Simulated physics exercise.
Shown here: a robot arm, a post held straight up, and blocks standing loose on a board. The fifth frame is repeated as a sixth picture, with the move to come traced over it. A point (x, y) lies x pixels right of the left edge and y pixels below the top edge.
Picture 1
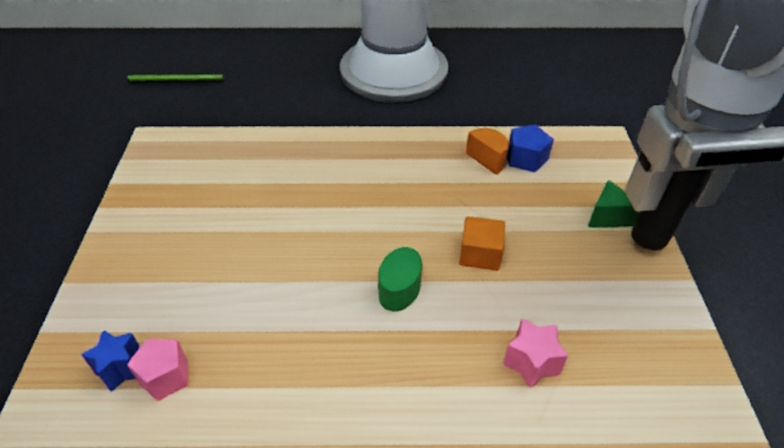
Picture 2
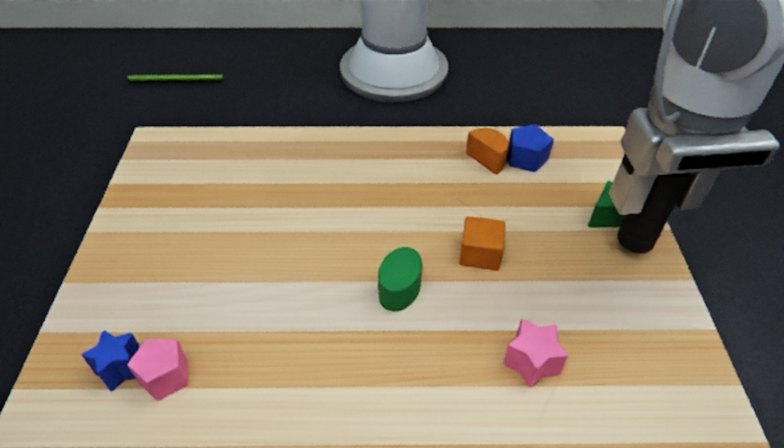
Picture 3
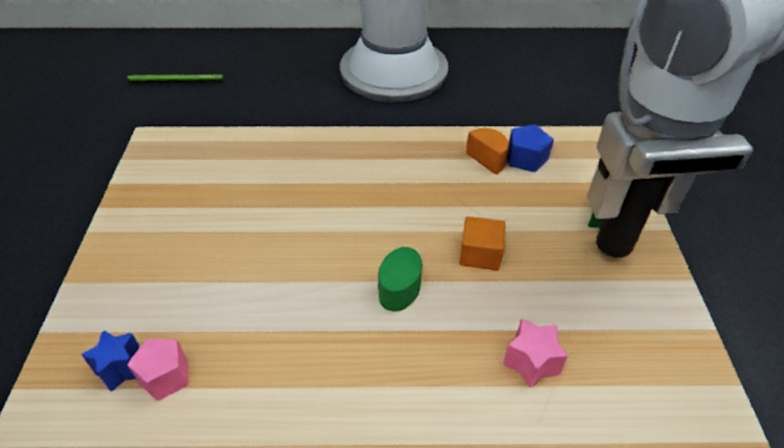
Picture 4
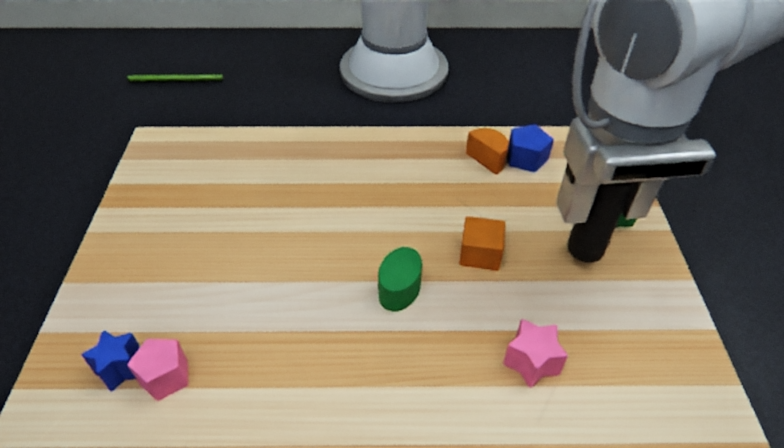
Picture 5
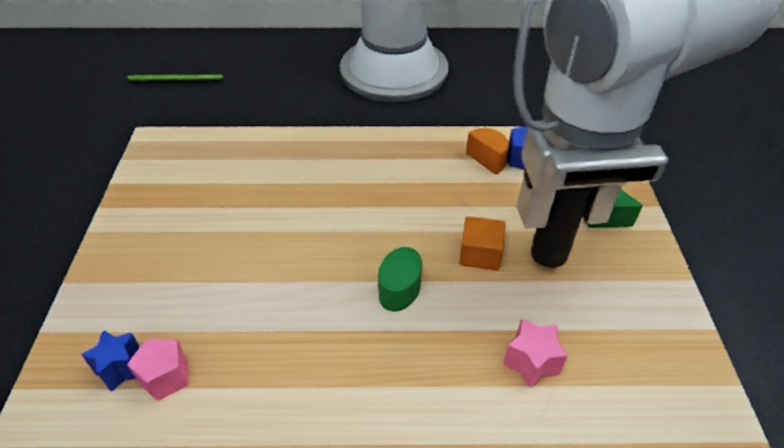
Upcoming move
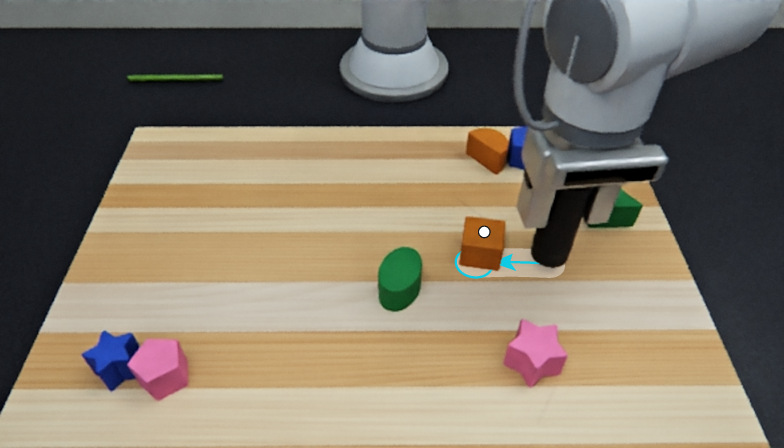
A robot arm holding a black post upright slid it steadily left across the wooden board, passing in front of the green triangular block and nearing the orange square one, while all the scattered blocks stayed still.
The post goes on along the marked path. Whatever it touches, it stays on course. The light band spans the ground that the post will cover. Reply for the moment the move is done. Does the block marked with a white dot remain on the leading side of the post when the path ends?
Yes
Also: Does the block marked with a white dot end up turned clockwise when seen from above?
In short: Yes.
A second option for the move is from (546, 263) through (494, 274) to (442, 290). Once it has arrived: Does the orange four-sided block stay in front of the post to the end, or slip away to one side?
It slides aside on the way.
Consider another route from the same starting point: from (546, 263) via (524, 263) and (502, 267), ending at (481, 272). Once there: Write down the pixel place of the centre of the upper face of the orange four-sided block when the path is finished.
At the end it should sit near (457, 228).
Drawn move, in a line from (546, 263) to (474, 263); the dot is on the orange four-sided block.
On the path given first. Halfway along, post (512, 253); orange four-sided block (476, 230).
At the end, post (476, 254); green elliptical block still; orange four-sided block (445, 224), turned 35° clockwise.
